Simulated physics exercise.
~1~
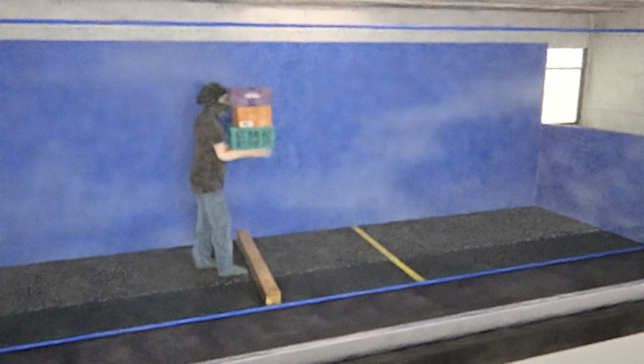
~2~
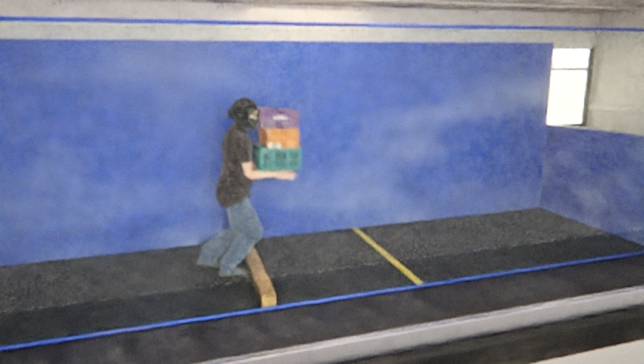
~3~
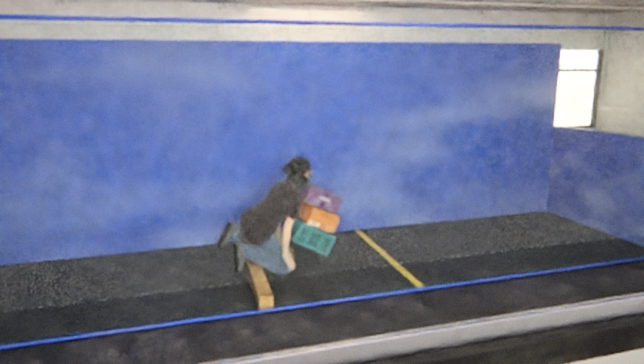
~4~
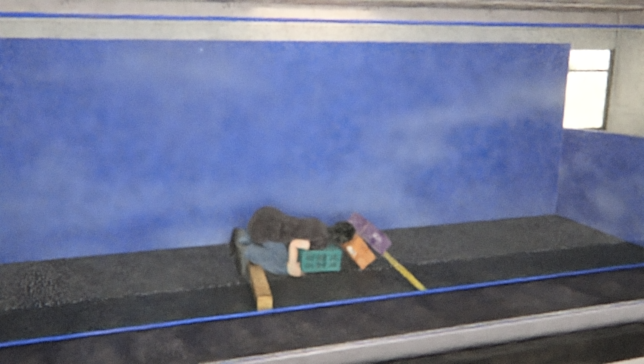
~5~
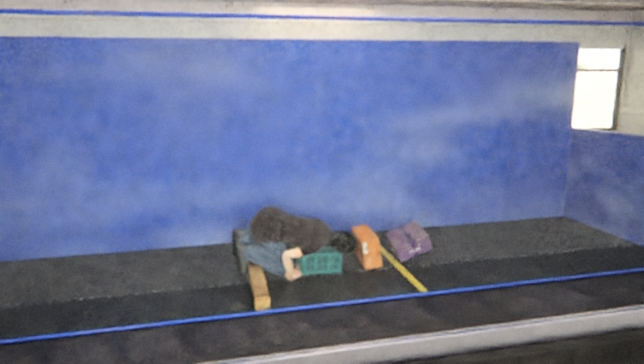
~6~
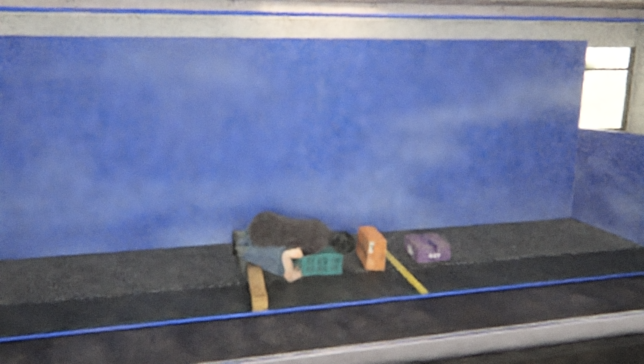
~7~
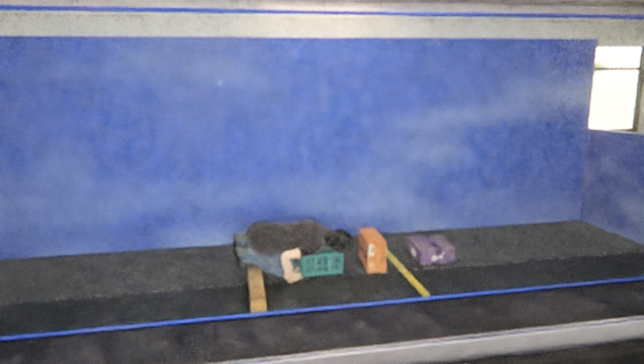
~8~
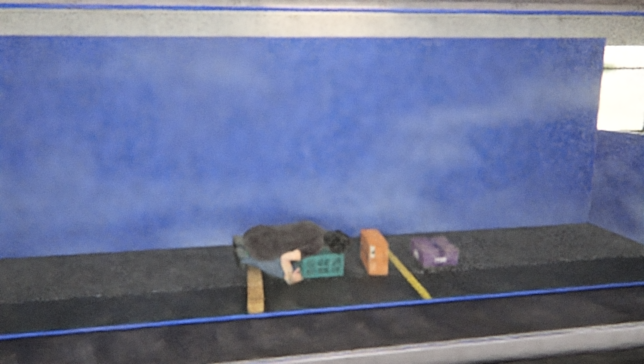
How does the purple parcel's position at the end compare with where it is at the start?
At the start the purple parcel is on top of the stack in the person's arms, left of the yellow line. At the end it lies on the floor to the right, beyond the yellow line and apart from the other items.
To begin with, a person in a dark top and jeans stands left of a low wooden beam, holding a stacked purple parcel, orange carton and teal crate in both arms before a blue wall. The person moves right to the beam, then pitches forward over it as the stack tilts. The person drops to the floor, and the crate lands in front while the carton and parcel tumble right. The parcel rolls over past the yellow line, and the carton tips onto its end. Finally, the person lies low by the beam, with the crate and upright carton short of the line.
